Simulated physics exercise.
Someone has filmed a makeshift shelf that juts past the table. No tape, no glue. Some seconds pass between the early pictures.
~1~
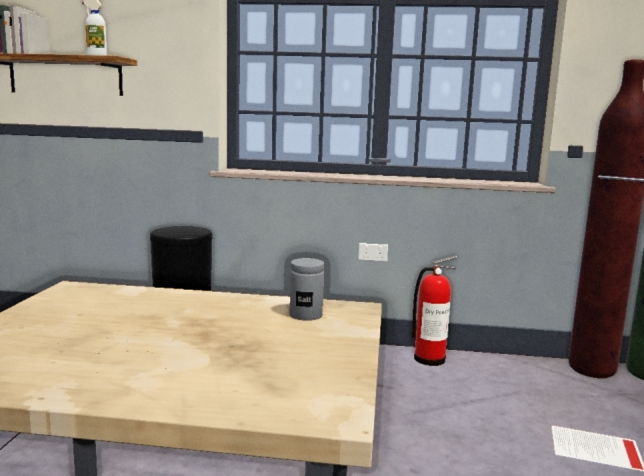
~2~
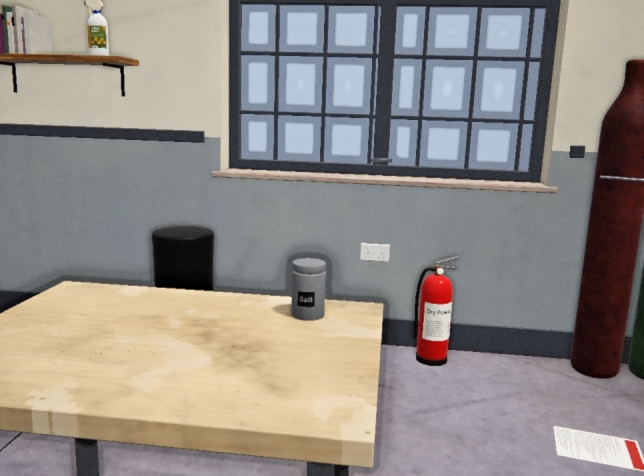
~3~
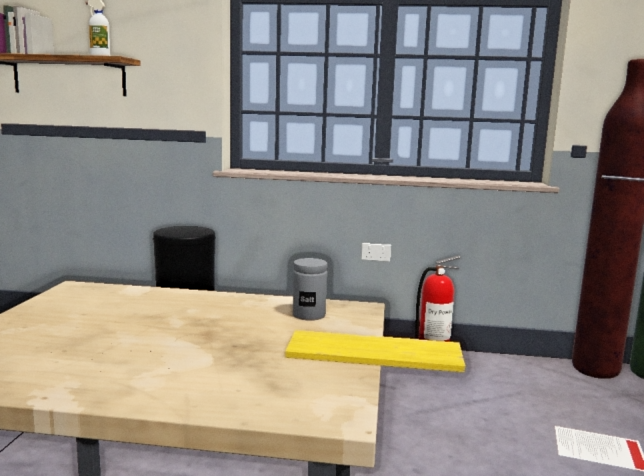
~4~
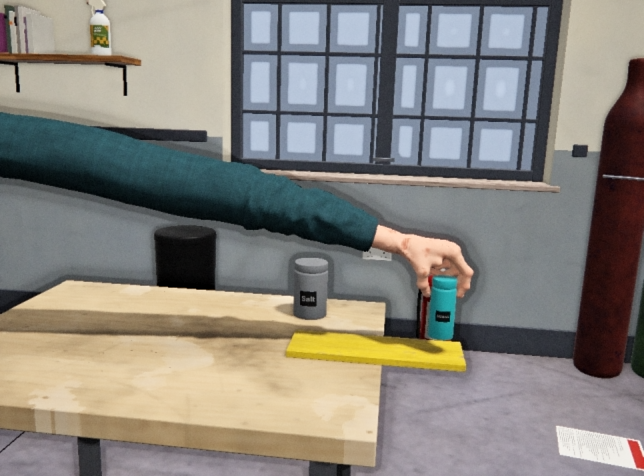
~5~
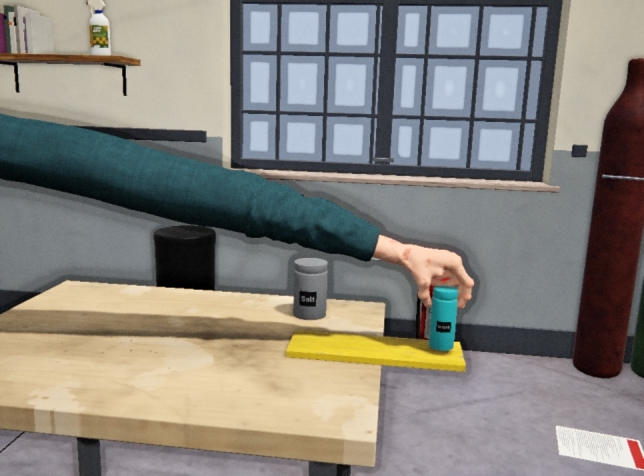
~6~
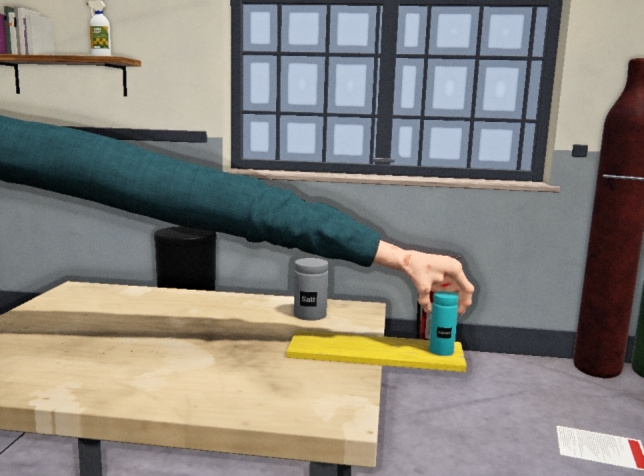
In a workshop, a yellow plank appears jutting past the table's right edge, and a hand lowers a turquoise shaker onto its overhanging end.
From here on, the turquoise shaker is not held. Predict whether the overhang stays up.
Prediction: It falls.
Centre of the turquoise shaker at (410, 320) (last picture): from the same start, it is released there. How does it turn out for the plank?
In that case it drops.
Then, 0.50 s after the last picture, yellow plank and turquoise shaker now down on the floor or falling.
Then, 0.60 s after the last picture, things are still on the move.
Then, 0.80 s after the last picture, as before.
By the end, down on the floor or falling, yellow plank and turquoise shaker; grey jar in place. The plank tips off the edge.
